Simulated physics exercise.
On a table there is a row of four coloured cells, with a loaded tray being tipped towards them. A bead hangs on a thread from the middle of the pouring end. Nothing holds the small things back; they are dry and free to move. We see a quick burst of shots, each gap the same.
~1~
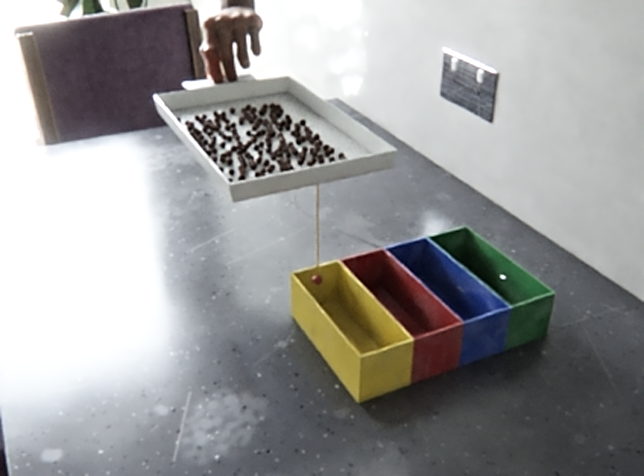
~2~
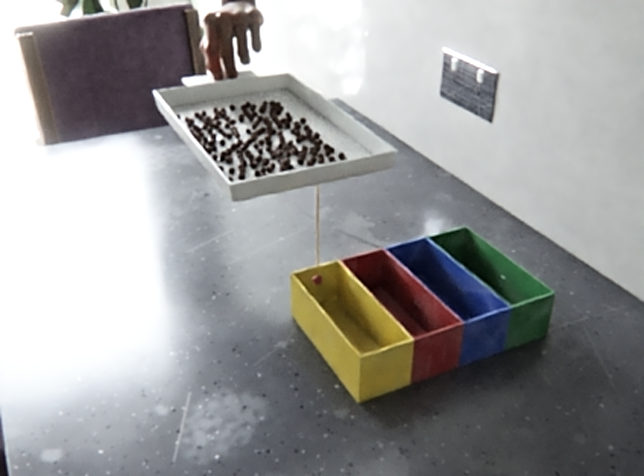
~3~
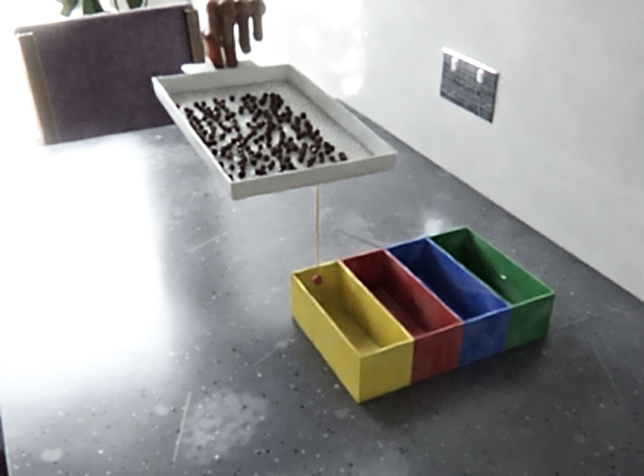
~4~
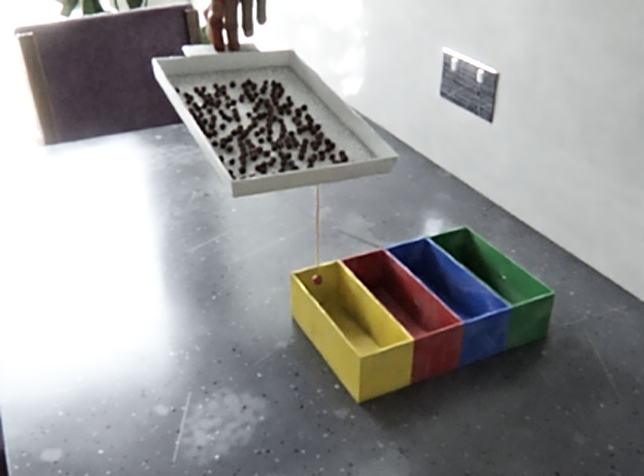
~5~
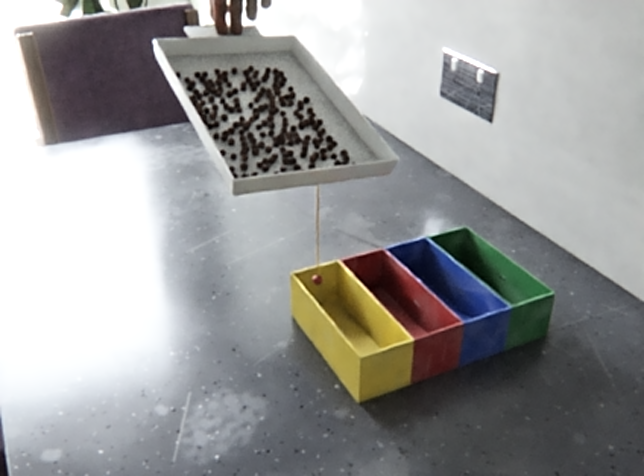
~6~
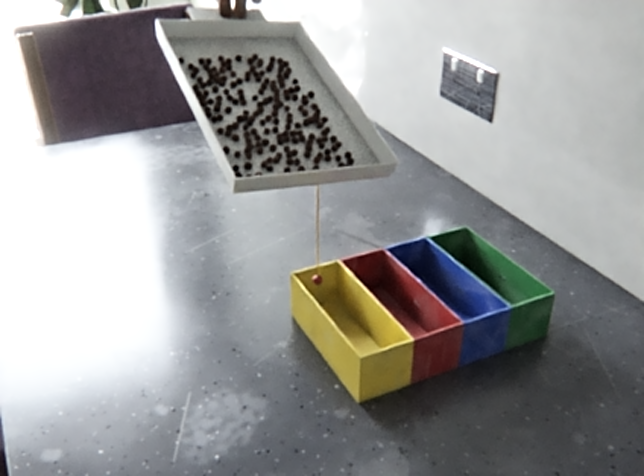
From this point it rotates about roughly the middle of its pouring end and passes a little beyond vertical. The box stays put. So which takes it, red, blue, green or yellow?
It goes to red.
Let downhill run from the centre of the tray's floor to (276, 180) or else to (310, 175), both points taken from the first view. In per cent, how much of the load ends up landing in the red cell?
Respectively close to 0 and 20 in a hundred.
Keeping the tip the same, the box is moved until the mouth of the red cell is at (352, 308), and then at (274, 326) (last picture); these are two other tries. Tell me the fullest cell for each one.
First the blue cell, then the green one.
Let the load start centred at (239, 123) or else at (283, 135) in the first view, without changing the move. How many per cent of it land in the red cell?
In order, roughly 70 % and 80 %.
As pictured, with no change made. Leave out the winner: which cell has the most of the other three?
The cell in yellow.
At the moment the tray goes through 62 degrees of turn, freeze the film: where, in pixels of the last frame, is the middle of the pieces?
The load is centred about (350, 162).
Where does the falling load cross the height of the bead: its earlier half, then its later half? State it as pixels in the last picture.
Close to (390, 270), then close to (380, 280).
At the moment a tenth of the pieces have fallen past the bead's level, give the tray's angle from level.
80°, roughly.
Soon after the last picture, tray tipped steeply; nearly all on the tray; a small part falling or outside the box.
A little later, tray tipped right over; most on the tray; a small part in the red cell; a stray few in the yellow cell; a stray few in the blue cell; a stray few in the green cell; a small part falling or outside the box.
Later still, tray tipped past a quarter turn; about two thirds in the red cell; about a quarter in the yellow cell; a stray few in the blue cell; a stray few in the green cell; a stray few falling or outside the box.
At rest, tray tipped past a quarter turn; about two thirds in the red cell; about a quarter in the yellow cell; a stray few in the blue cell; a stray few in the green cell; a stray few outside the box.
